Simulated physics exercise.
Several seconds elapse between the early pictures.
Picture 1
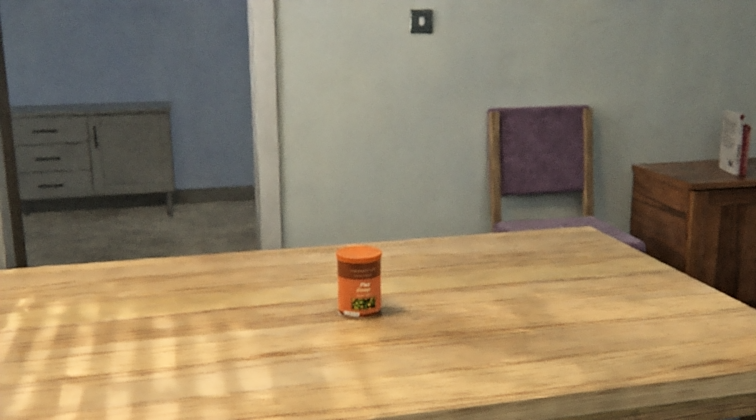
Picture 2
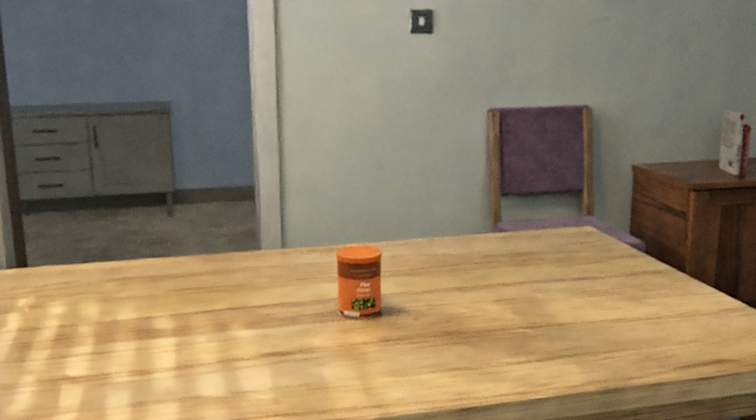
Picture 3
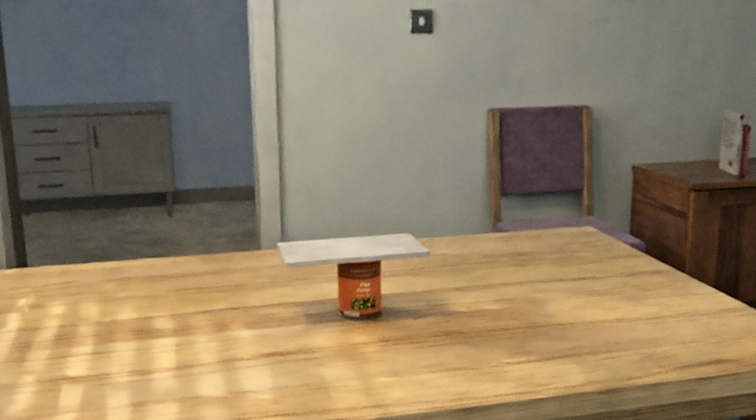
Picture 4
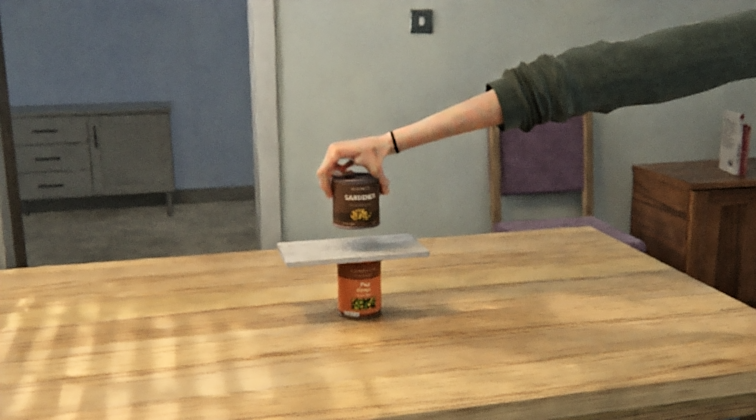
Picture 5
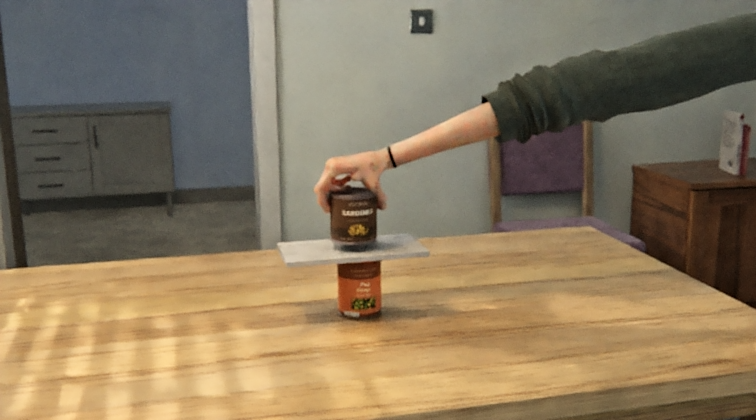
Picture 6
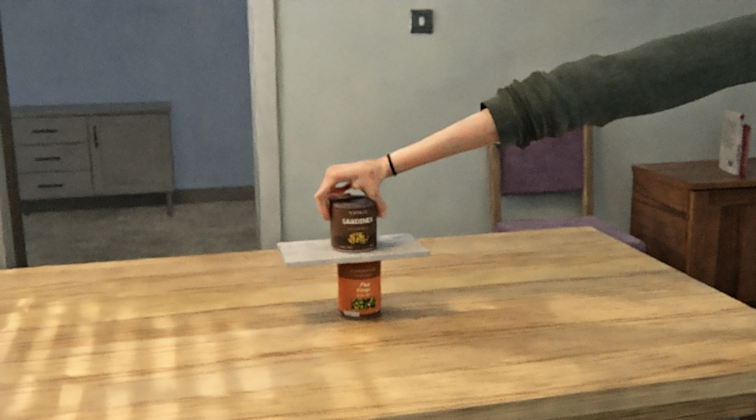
A hand lowers a brown tin onto a pale board resting on an orange tin.
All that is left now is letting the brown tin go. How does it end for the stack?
Pretty clearly, it is secure there.
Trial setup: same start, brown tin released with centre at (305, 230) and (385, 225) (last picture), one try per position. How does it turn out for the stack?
The stack topples over with the first try and remains upright with the second.
Then, 0.30 s after the last picture, nothing has stirred.
Then, 0.70 s after the last picture, brown tin resting near (354, 224).
At rest, all 3 in place. Seen from the same camera at the end, brown tin near (354, 224). The stack stays up.
